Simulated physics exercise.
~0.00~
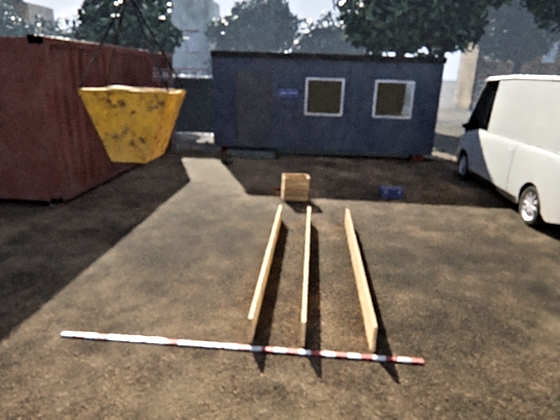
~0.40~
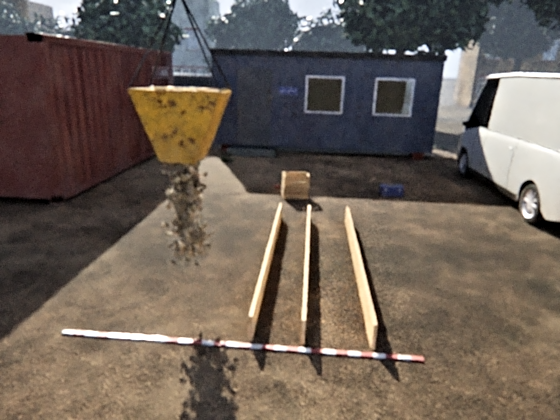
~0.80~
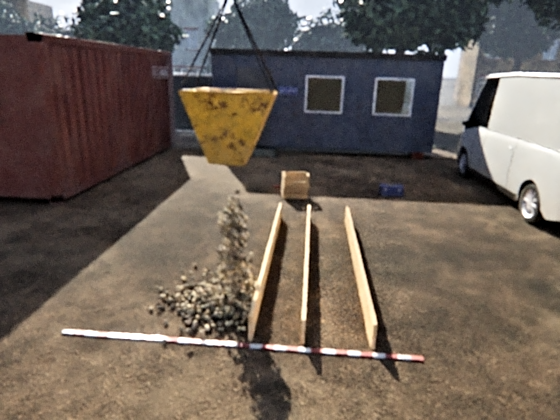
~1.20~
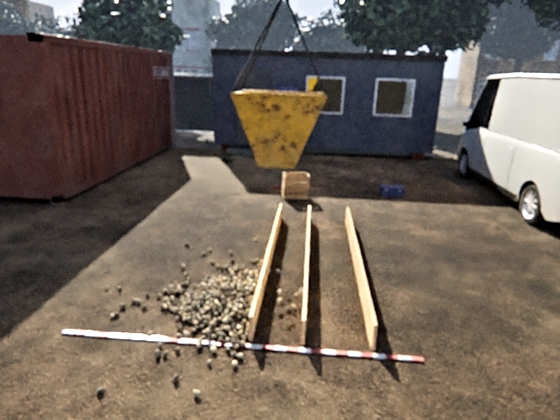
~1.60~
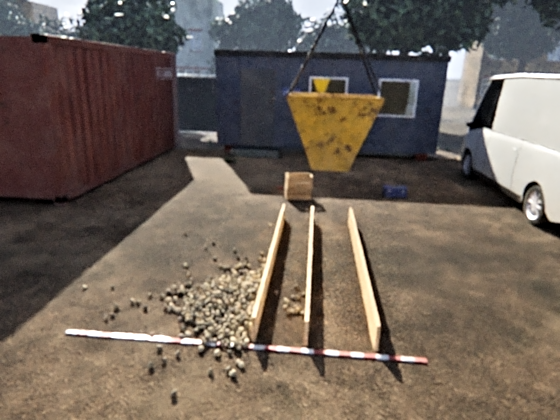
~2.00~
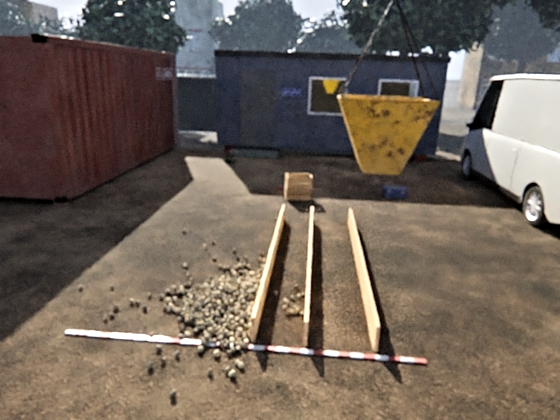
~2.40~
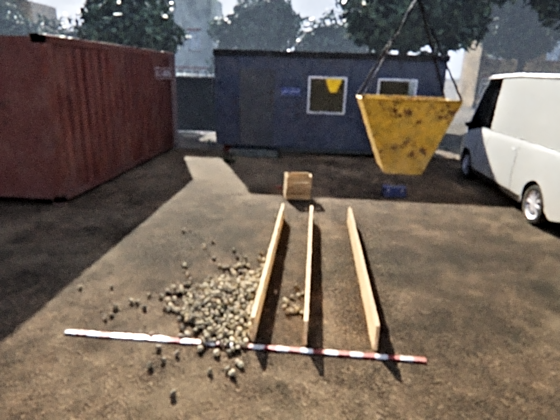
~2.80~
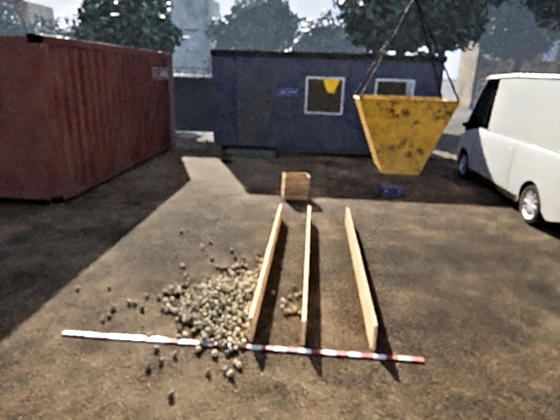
A yellow skip hanging from a crane moved rightwards across a yard, dropping a stream of stones that piled up left of three wooden boards. A few landed in the left bay, none in the right, and the empty skip stopped near the white van.
